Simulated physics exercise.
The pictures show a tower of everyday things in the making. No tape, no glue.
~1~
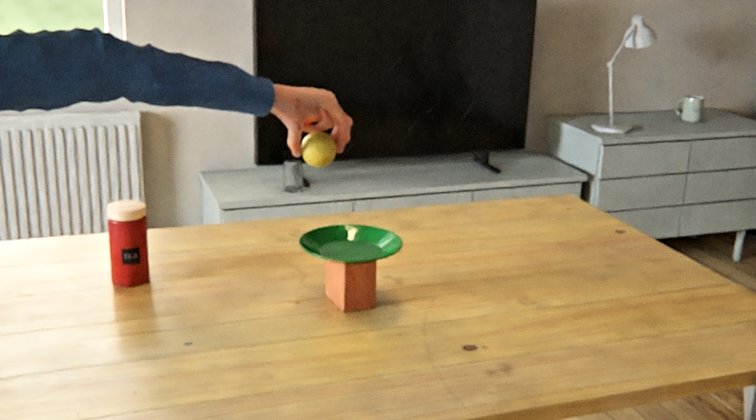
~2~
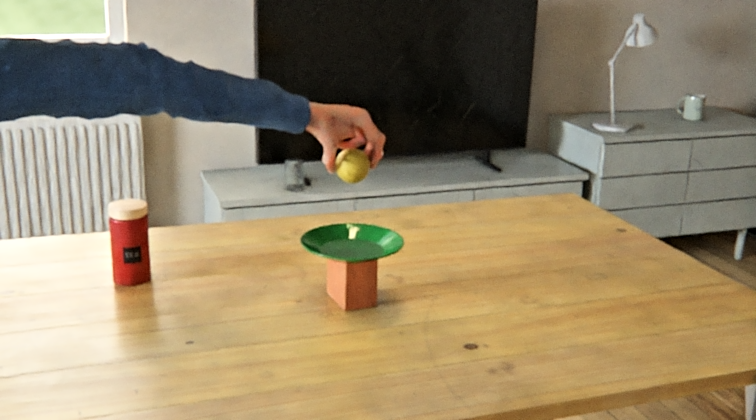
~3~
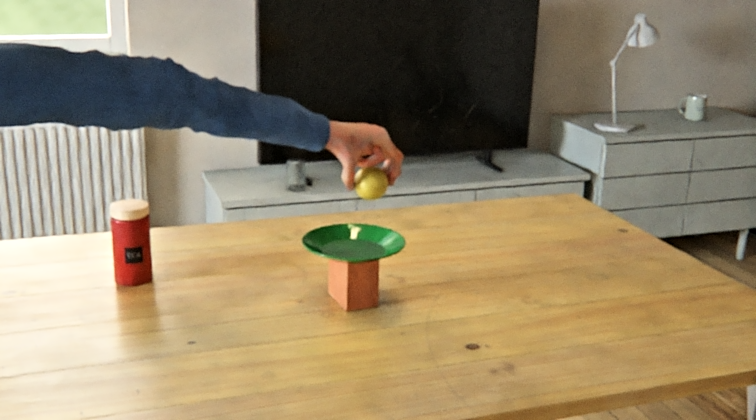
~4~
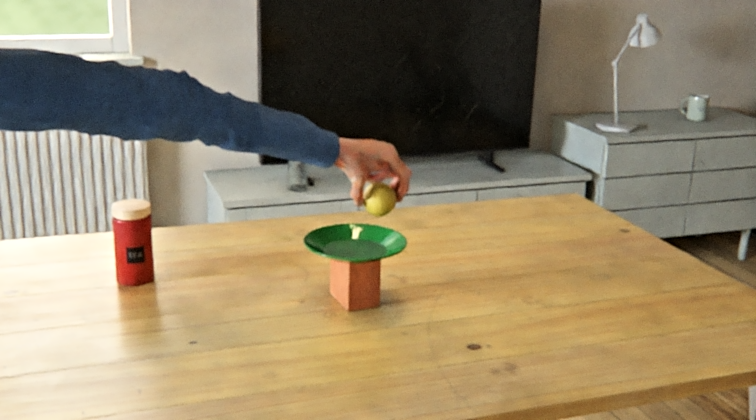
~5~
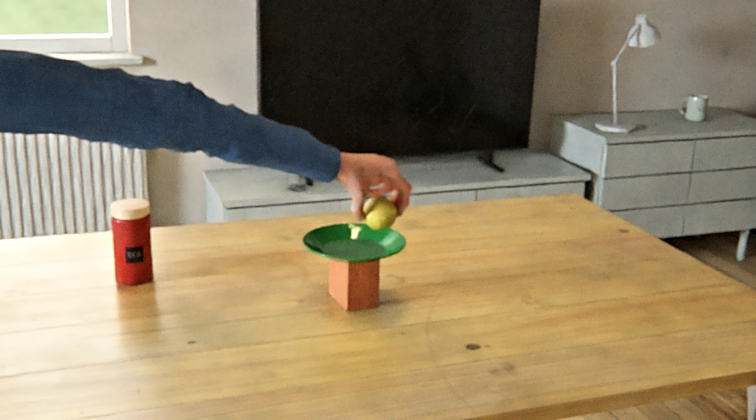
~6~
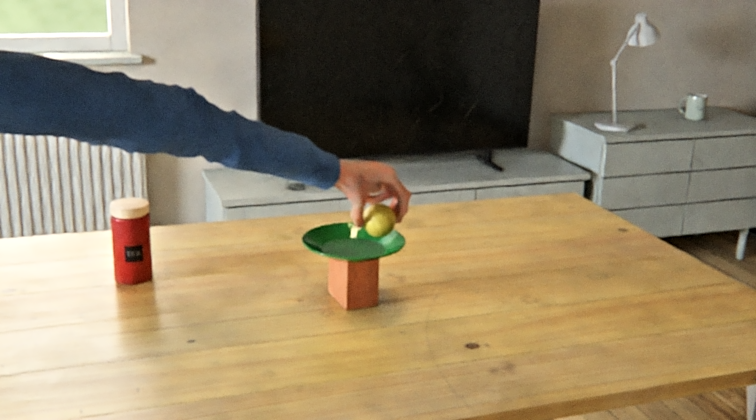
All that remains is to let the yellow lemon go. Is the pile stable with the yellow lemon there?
As it turns out, it keeps its balance.
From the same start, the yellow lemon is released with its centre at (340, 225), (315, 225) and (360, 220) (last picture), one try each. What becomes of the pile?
First try: It keeps its balance; second try: It holds; third try: It stays up.
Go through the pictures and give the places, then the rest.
In the first frame, still above its spot; yellow lemon (318, 149); red jar (129, 244).
In the second frame, still above its spot; yellow lemon (352, 165); green plate (352, 246).
In the third frame, still above its spot; yellow lemon (371, 183); orange block (353, 276).
In the fourth frame, still above its spot; yellow lemon (379, 199); red jar (133, 243).
In the fifth frame, still above its spot; yellow lemon (380, 213); green plate (354, 246).
In the sixth frame, in place under the hand; yellow lemon (379, 220); orange block (353, 275).
Then, 0.20 s past the last view, nothing moves.
Then, 0.60 s past the last view, yellow lemon resting near (379, 221).
Finally, all 4 still in place. Final places as the last picture's camera would see them, yellow lemon near (379, 221). The pile stays up.
